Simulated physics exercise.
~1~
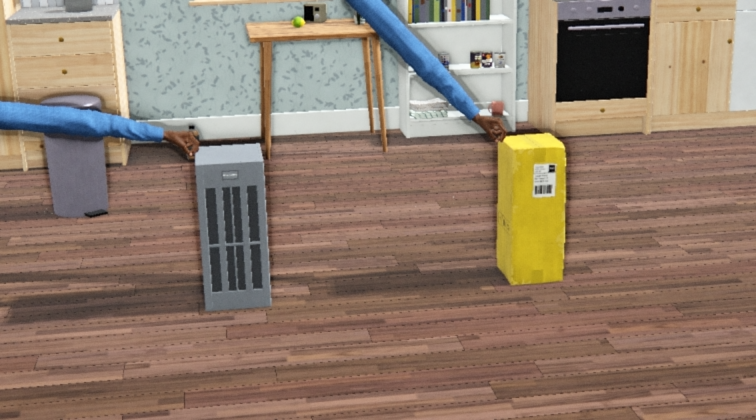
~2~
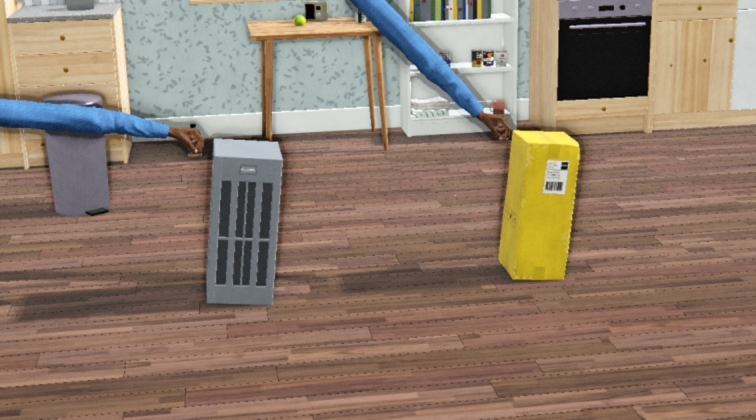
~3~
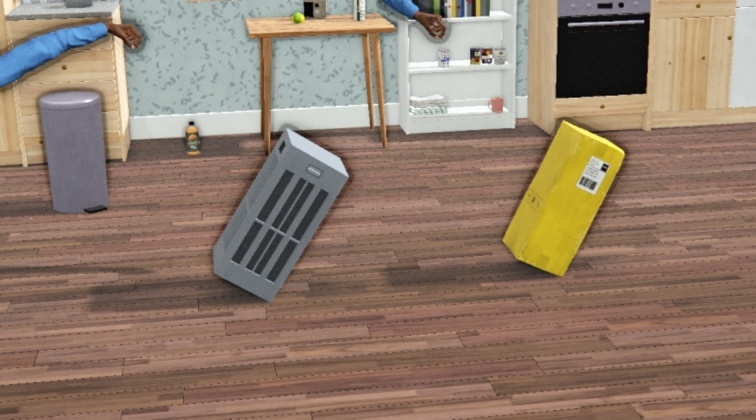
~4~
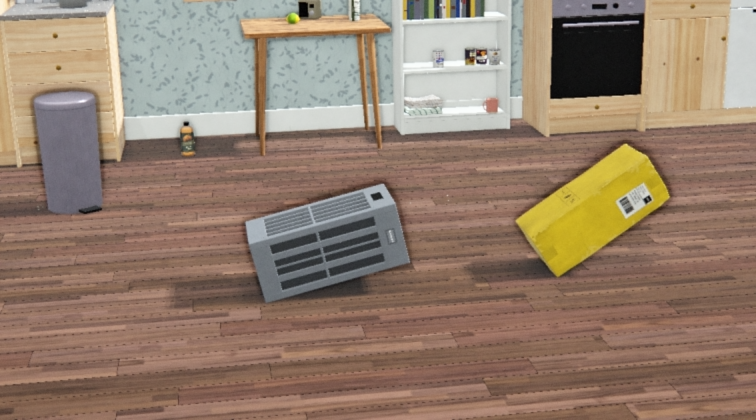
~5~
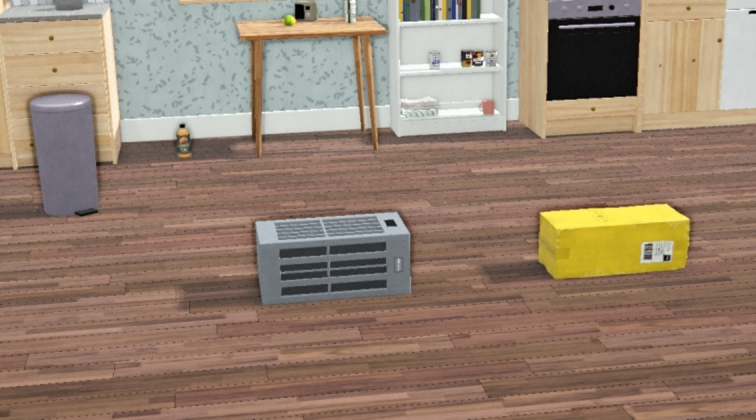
At the start, a grey crate with slatted panels and a tall yellow box stand upright on a wooden floor in a home, each with a blue-sleeved hand near its top. The hands push, and both objects begin tipping to the right. The hands let go and draw back as the crate and the box lean further over. The grey crate goes down first, dropping towards its long side while the yellow box is still tilting. The yellow box then falls too, and both end up lying on their sides.
